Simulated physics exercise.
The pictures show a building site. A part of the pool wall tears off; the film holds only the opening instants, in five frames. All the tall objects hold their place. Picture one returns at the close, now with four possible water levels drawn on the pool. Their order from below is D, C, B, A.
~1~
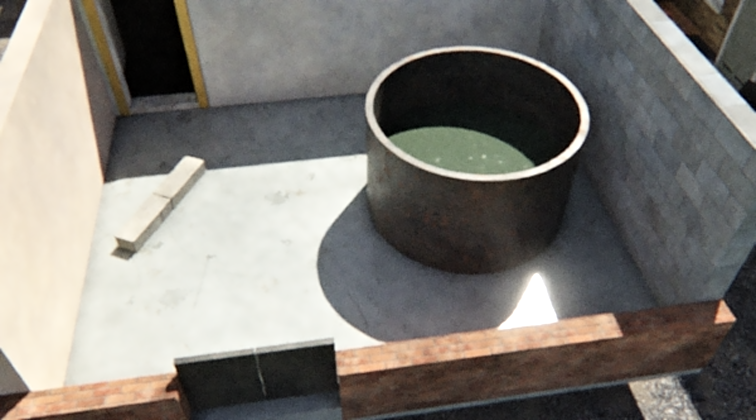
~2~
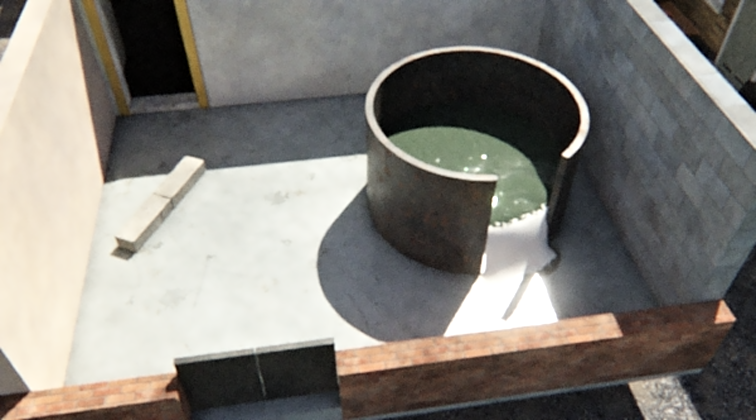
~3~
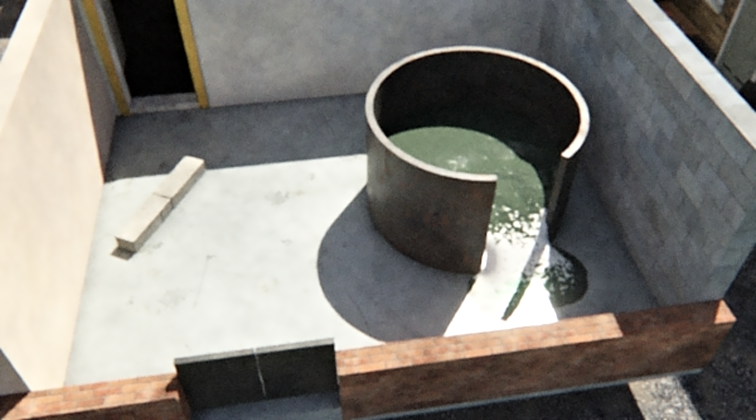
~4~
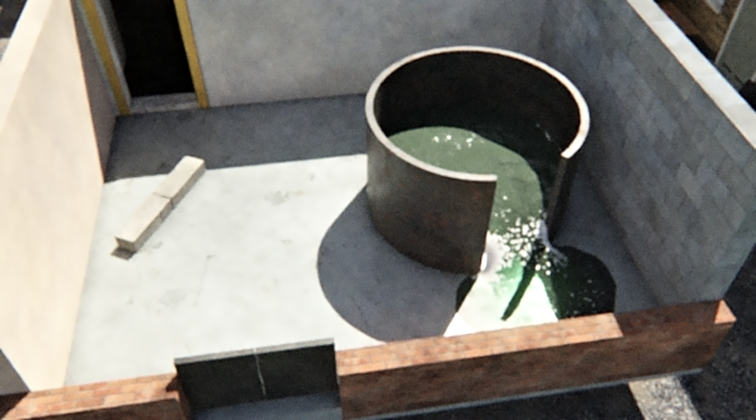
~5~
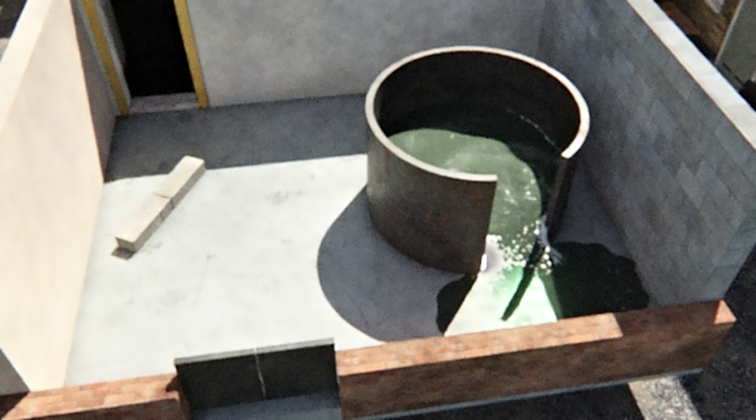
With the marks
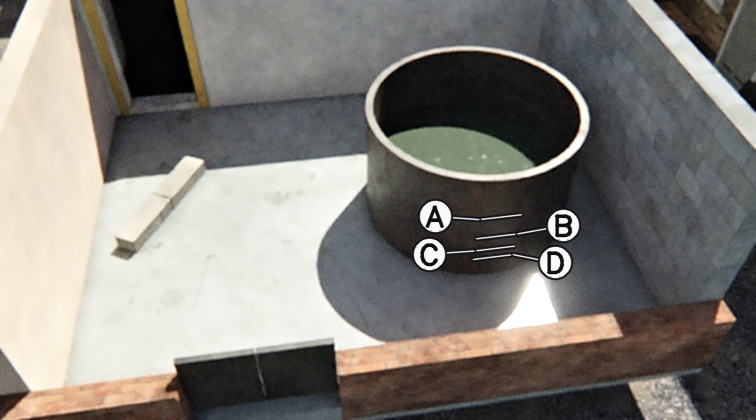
Green water pouring through a gap opened in a round tank's wall and spreading over the floor of a walled yard.
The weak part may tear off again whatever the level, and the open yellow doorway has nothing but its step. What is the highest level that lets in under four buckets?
It is B.
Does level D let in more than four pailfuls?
No, that is safe.
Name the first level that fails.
Level A.
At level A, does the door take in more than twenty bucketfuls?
No, it does not.
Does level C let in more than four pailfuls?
No, not at all.
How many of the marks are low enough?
Three of them.
On the marked copy, A at (500, 217); B at (496, 236); C at (494, 248); D at (493, 257); from the bottom up D, C, B, A.
If A is chosen, about 12 bucketfuls get in.
If B is chosen, a bucket or two gets in.
If C is chosen, nothing gets over.
If D is chosen, nothing gets over.
